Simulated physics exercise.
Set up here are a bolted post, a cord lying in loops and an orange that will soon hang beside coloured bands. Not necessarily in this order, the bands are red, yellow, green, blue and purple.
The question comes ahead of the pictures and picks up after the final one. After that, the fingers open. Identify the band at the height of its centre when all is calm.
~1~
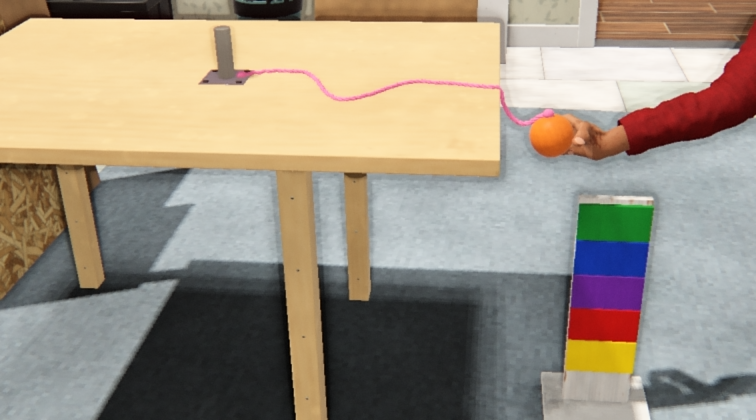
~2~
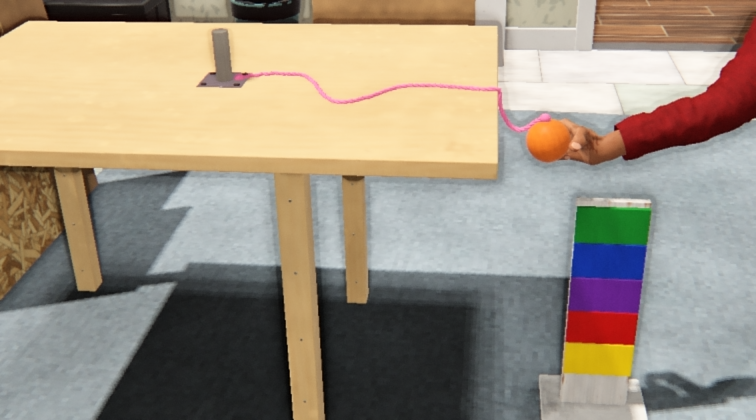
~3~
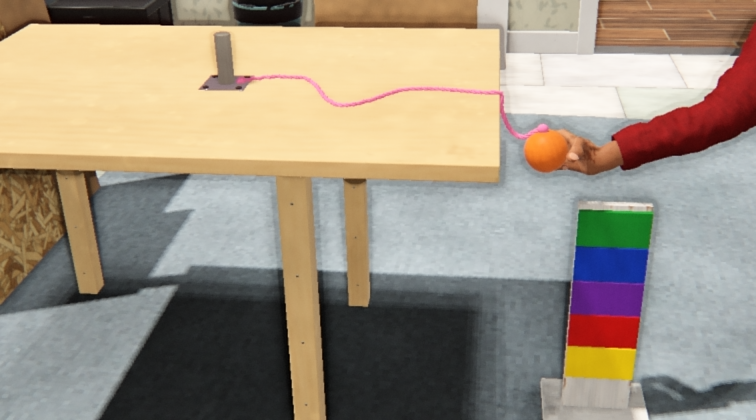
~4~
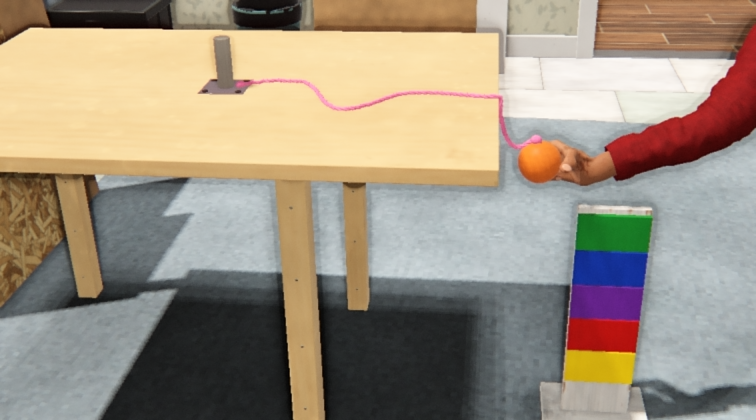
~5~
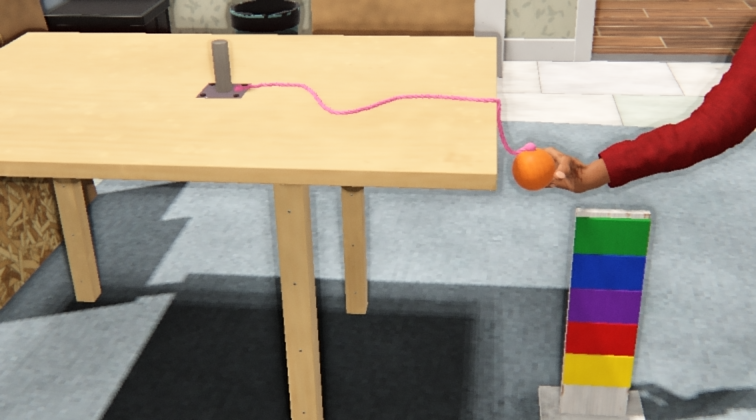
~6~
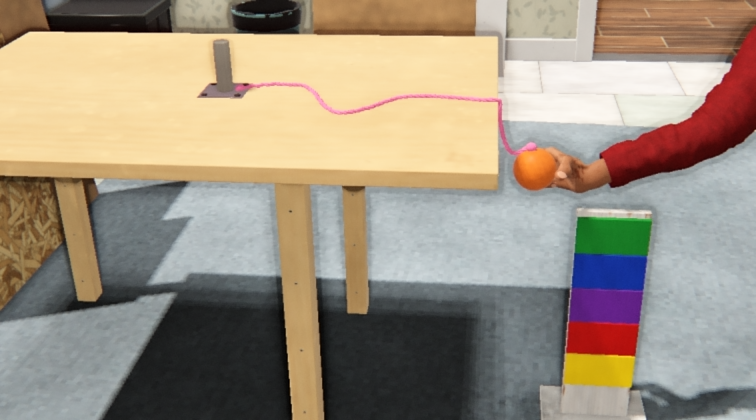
Its centre is at blue.
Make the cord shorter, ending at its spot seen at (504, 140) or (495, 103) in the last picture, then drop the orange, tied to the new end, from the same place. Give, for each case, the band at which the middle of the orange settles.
First try: Green; second try: Above them all.
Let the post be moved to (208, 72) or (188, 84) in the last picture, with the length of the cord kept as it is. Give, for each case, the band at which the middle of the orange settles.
The first case gives green, the second gives green.
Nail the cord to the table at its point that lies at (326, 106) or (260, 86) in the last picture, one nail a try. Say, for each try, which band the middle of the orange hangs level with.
In order: Green; blue.
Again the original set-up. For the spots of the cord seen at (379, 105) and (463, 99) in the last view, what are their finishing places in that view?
I'd say about (445, 102) for one and about (498, 147) for the other.
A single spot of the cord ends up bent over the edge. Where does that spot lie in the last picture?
The spot located at (424, 96) in the last picture.
Soon after, orange near (525, 267); level with blue.
Then, orange near (467, 257); level with blue.
Further on, orange near (505, 266); level with blue.
At rest, orange near (496, 267); level with blue. At blue.
